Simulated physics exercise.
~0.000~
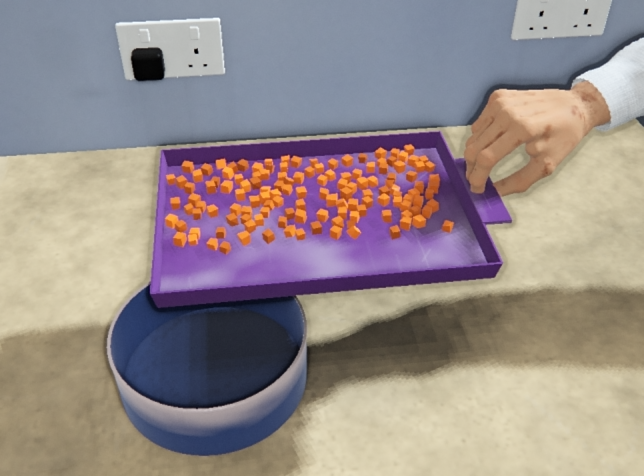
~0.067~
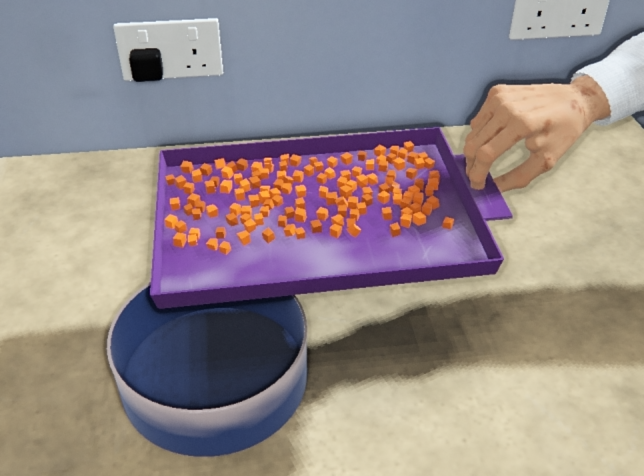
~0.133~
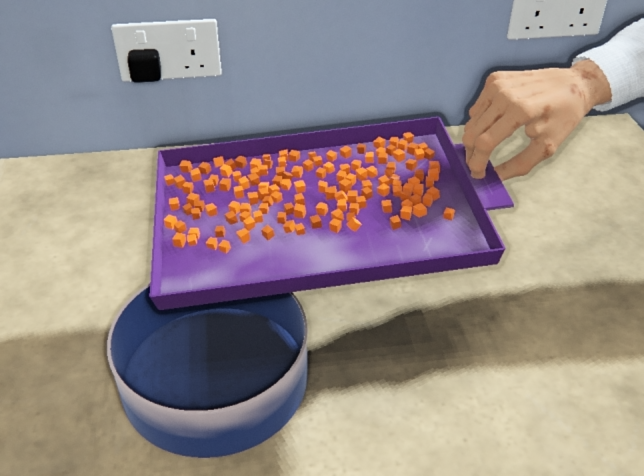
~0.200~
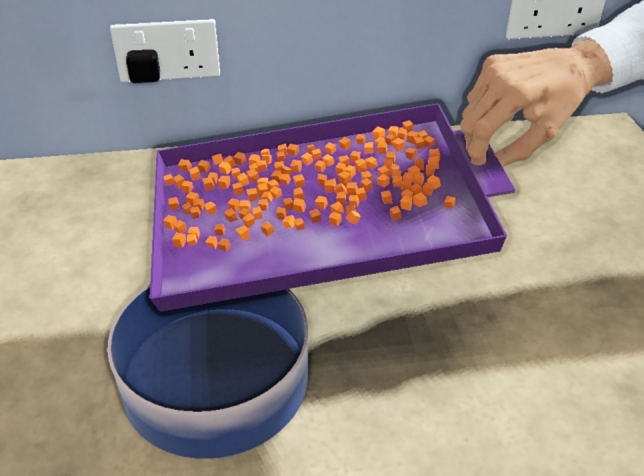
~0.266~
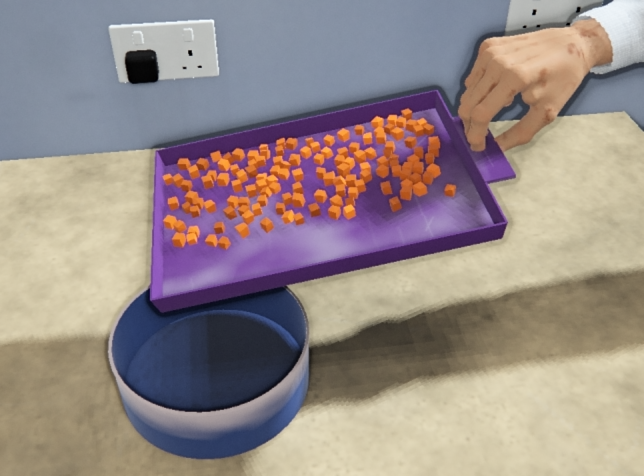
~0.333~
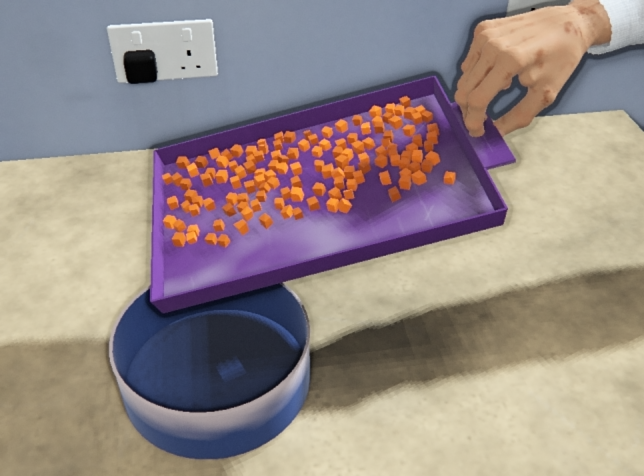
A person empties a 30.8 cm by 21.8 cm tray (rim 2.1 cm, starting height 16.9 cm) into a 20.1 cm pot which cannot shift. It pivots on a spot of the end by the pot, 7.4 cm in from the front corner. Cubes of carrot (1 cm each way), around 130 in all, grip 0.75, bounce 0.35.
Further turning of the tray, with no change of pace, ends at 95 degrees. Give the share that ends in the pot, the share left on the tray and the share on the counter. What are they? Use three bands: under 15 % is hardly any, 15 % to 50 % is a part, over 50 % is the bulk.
Shares - pot: A part; left on the tray: Hardly any; counter: The bulk.
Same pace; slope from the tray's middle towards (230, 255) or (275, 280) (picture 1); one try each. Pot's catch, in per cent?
About 60 per cent on the first try and 75 per cent on the second.
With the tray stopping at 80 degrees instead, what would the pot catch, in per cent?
Then about 5 per cent.
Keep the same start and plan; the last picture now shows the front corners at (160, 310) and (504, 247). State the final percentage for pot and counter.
The pot gets 75 and the counter 25.
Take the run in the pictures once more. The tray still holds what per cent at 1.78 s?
Close to 70 in a hundred parts of the load.
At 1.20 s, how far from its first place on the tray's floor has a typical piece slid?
By then it sits near 14 cm from where it began.
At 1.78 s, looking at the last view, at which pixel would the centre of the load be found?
The middle of the load should be near (150, 223) then.
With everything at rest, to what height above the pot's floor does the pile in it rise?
Some 1.5 cm up.
After 1.20 s, tilt 51 degrees; the tray holds 90 %, the pot 0 %.
Then, at 1.78 s, tilt 76 degrees; the tray holds 70 %, the pot 0 %.
After 2.41 s, tilt 95 degrees; the tray holds 25 %, the pot 15 %.
By 3.8 s all is still; pot 30 %, tray 5 %, counter 65 %.
